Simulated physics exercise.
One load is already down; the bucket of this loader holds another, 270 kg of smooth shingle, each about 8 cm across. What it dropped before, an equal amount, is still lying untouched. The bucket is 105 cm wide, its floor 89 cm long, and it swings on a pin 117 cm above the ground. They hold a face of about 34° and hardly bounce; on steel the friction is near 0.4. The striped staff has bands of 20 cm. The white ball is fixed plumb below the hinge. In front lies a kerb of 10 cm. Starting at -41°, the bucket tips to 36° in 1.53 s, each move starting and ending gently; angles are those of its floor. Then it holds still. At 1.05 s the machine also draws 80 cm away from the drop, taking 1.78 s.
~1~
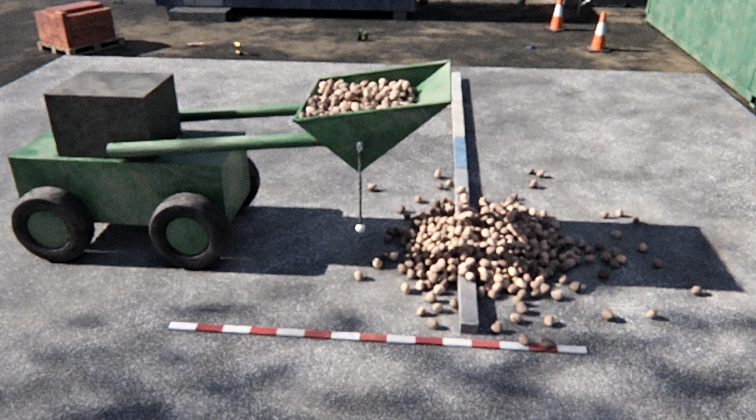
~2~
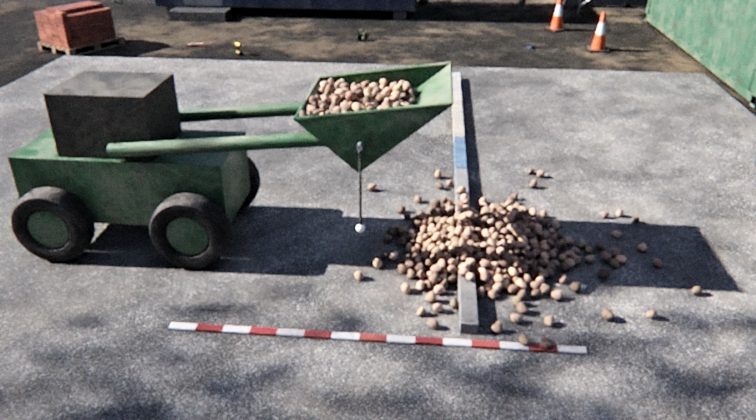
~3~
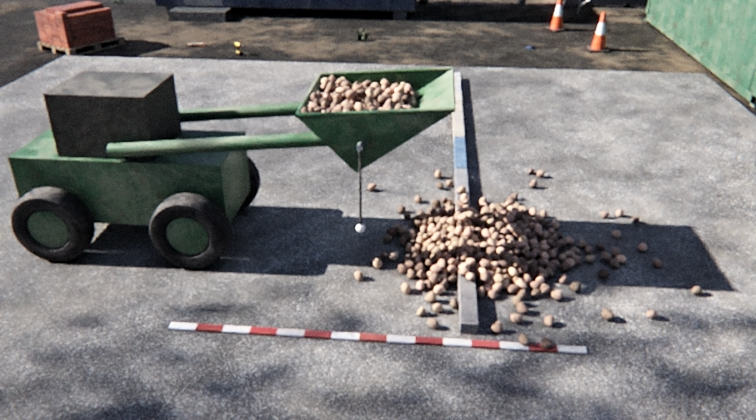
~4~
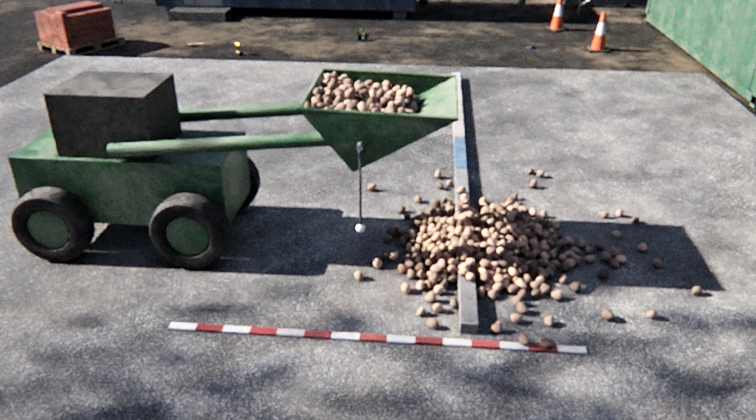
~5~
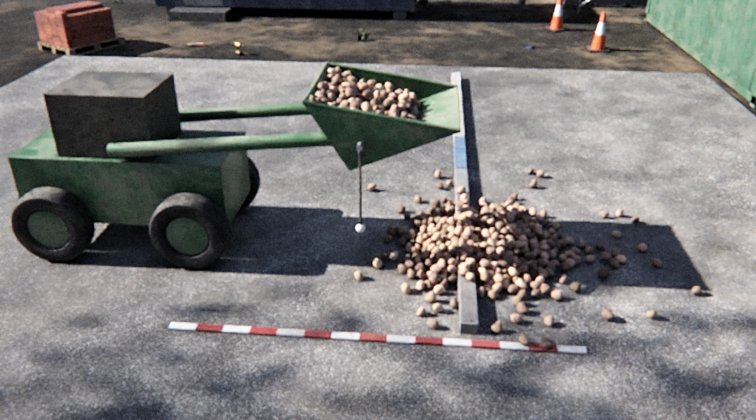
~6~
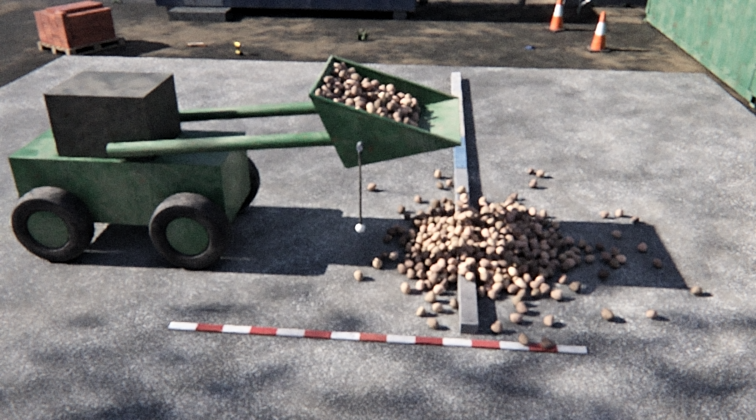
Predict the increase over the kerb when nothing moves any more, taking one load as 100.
Some 25 per cent is added.
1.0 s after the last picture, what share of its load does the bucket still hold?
About 30 per cent.
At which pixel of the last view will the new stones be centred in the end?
Their middle is at about (439, 237).
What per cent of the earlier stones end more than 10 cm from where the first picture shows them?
About 10 per cent.
Then, 0.5 s after the last picture the floor is at 24°; in per cent of one load, 100 in the bucket, 42 on this side of the kerb, 59 over the kerb; the foremost stones are at (639, 246).
Then, 1.0 s after the last picture the floor is at 36°; in per cent of one load, 31 in the bucket, 105 on this side of the kerb, 64 over the kerb; the foremost stones are at (639, 246).
Then, 2.7 s after the last picture the floor is at 36°; in per cent of one load, 0 in the bucket, 117 on this side of the kerb, 83 over the kerb; the foremost stones are at (639, 246).
Then, 5.3 s after the last picture the floor is at 36°; in per cent of one load, 0 in the bucket, 117 on this side of the kerb, 83 over the kerb; the foremost stones are at (639, 246). Net gain over the kerb, 25.
